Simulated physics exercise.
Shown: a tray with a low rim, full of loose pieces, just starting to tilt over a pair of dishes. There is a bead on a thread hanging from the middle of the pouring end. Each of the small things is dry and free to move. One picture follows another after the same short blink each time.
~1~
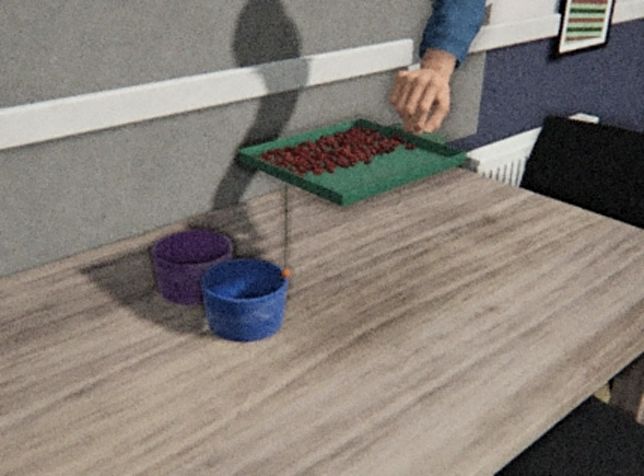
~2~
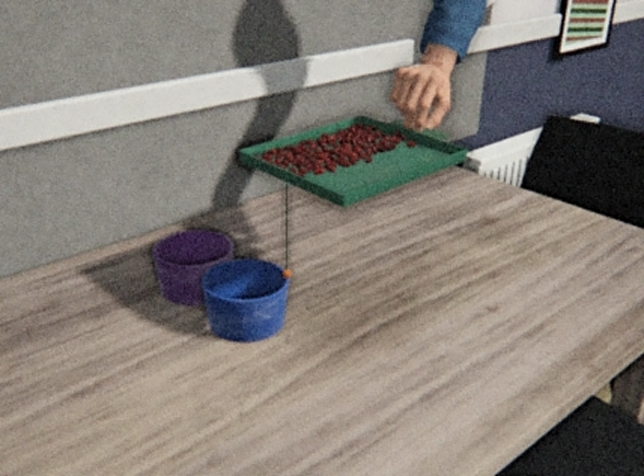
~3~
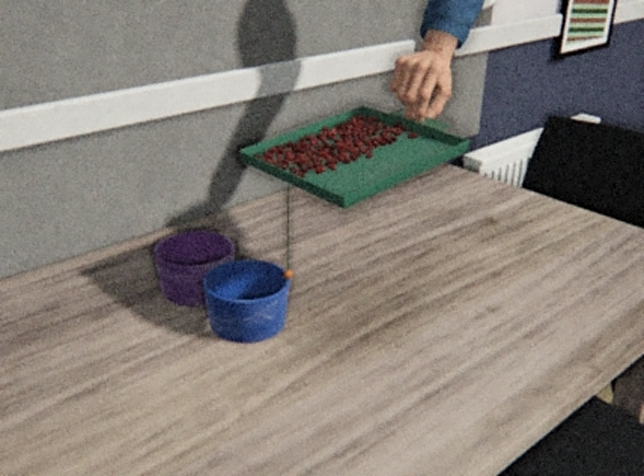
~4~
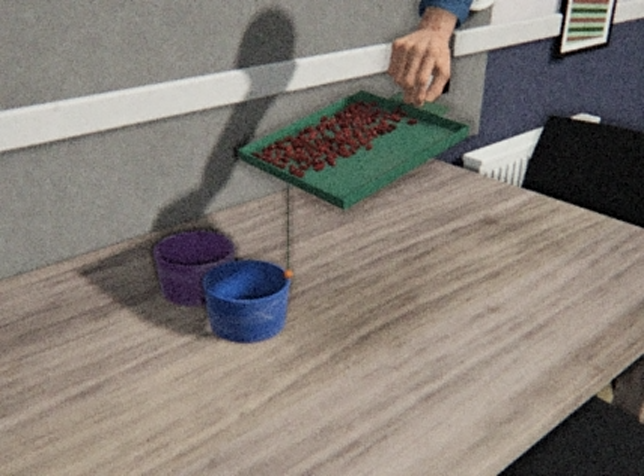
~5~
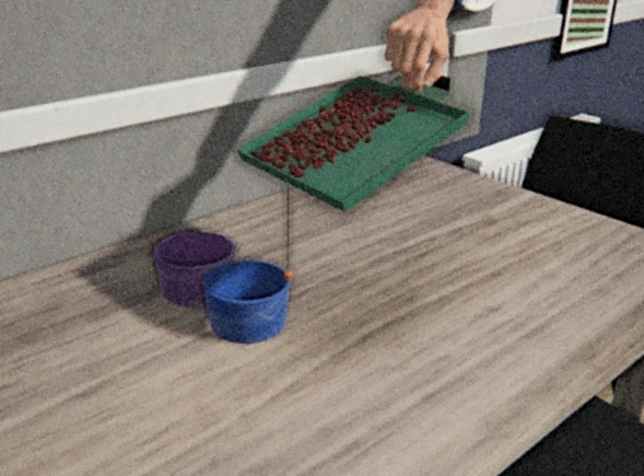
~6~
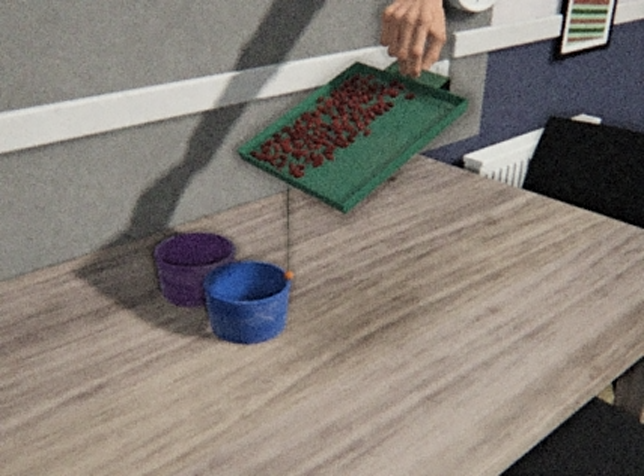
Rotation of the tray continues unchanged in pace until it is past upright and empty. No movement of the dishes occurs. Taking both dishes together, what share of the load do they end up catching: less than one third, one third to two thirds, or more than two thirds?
Most likely the dishes will fail to trap a third of the load.
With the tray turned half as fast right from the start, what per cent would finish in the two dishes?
Roughly 30 percent.
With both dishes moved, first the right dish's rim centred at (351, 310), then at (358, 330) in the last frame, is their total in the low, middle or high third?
Less than a third; one to two thirds.
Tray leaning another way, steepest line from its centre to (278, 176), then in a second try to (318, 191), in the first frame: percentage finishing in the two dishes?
Shares, approx.: 70 %, then 0 %.
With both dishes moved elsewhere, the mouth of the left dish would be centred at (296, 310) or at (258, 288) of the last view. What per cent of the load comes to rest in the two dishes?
You'd get 60 in a hundred first and 80 in a hundred after that.
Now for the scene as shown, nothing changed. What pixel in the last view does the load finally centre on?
About (283, 361).
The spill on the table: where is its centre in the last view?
Centre, final frame: Roughly (286, 377).
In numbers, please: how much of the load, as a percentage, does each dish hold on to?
The left dish gets close to 0 per cent and the right dish close to 20 per cent.
Just after the last frame, tray tipped steeply; almost all on the tray; just a few in the air.
A moment on, tray tipped past a quarter turn; roughly two thirds on the tray; about a tenth in the right dish; roughly a quarter outside both; about a tenth in the air.
Further on, tray tipped past a quarter turn; roughly a quarter in the right dish; the larger part outside both.
When it is over, tray tipped past a quarter turn; roughly a quarter in the right dish; not one in the left dish; the larger part outside both.
